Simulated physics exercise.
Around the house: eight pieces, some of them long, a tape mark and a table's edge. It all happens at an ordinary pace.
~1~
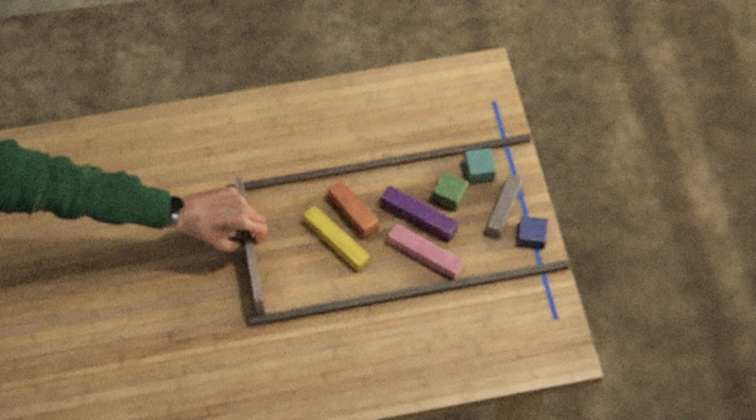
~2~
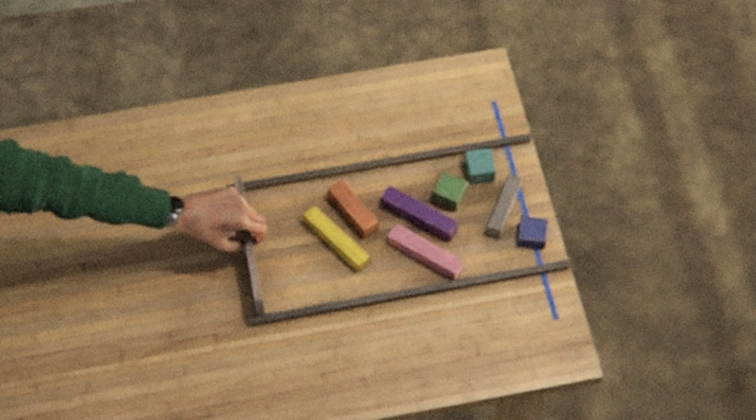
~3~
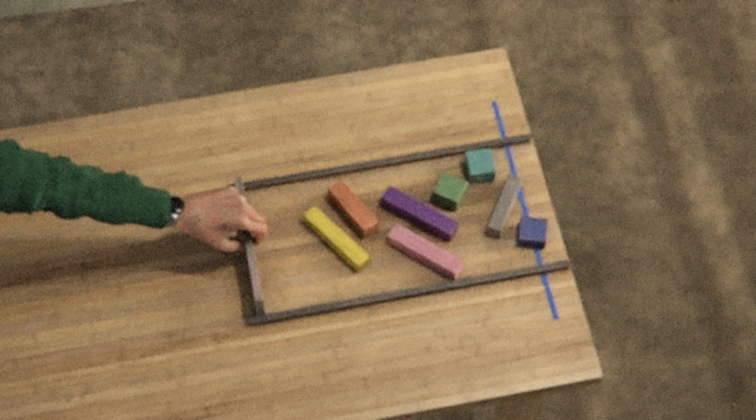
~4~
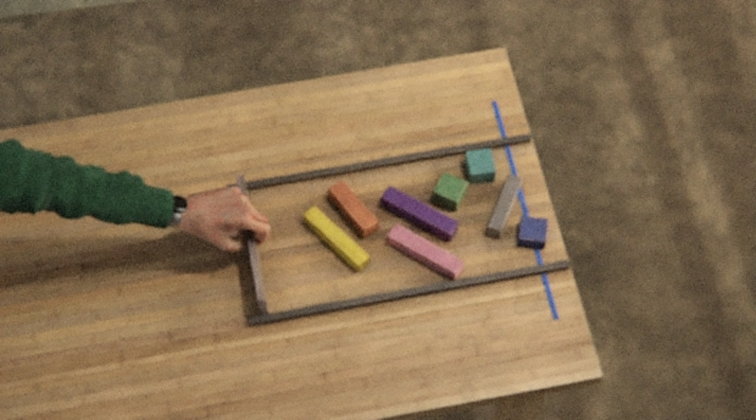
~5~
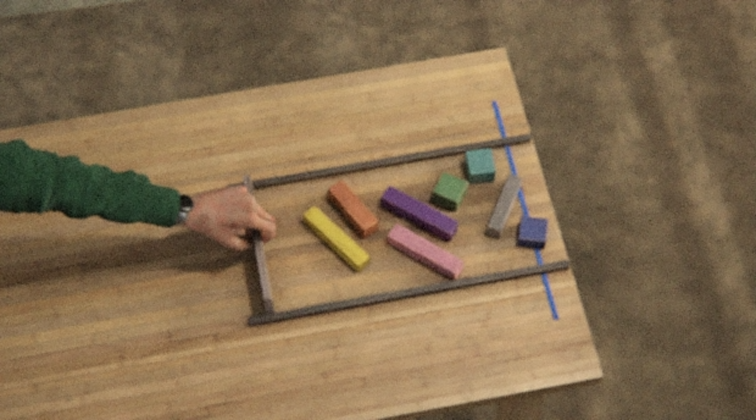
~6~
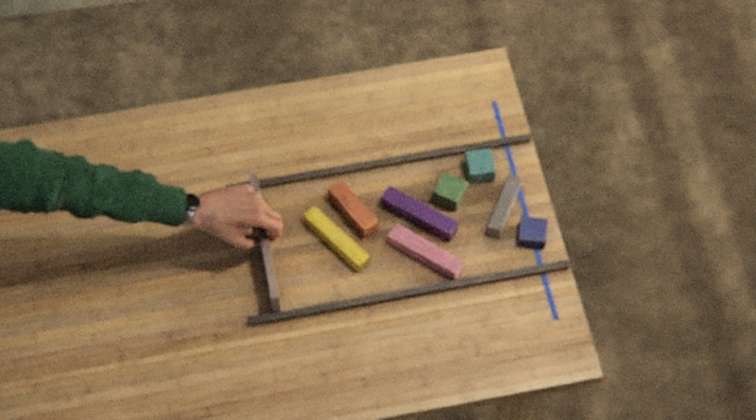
A hand slowly slides a board slightly right toward colourful blocks that stay still.
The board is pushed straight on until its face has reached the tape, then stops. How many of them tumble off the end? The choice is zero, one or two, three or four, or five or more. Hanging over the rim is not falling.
As it turns out, the number that fall off is five or more.
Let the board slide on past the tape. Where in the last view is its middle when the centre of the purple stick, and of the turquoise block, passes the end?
Near (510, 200) and (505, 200).
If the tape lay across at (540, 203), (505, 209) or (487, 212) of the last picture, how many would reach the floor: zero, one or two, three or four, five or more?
For each place: More than four; 3 or 4; one or two.
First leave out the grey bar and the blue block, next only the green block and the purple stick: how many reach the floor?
The counts: 3 and 3.
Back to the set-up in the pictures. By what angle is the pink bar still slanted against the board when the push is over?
Near 0 degrees.
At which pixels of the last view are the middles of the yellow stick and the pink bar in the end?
The yellow stick at (533, 206), the pink bar at (556, 225).
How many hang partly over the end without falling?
The number is 2.
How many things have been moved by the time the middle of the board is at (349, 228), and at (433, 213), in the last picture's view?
By then 2, and 7.
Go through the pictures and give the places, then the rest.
In the first frame, blue block (533, 232); grey bar (504, 206); turquoise block (480, 166); board (249, 245); tape (524, 205).
In the second frame, grey bar (504, 206); orange bar (353, 209).
In the third frame, turquoise block (480, 166); pink bar (425, 252).
In the fourth frame, blue block (533, 232); green block (450, 192).
In the fifth frame, grey bar (504, 206); board (259, 244).
In the sixth frame, blue block (533, 232); grey bar (504, 206); turquoise block (480, 166); board (265, 243); tape (524, 205).
Soon after, none off yet; blue block at rest near (533, 232); grey bar at rest near (504, 206); turquoise block at rest near (480, 166).
At rest, the number that fall off is five or more; fallen, purple stick, green block, turquoise block, grey bar and blue block.
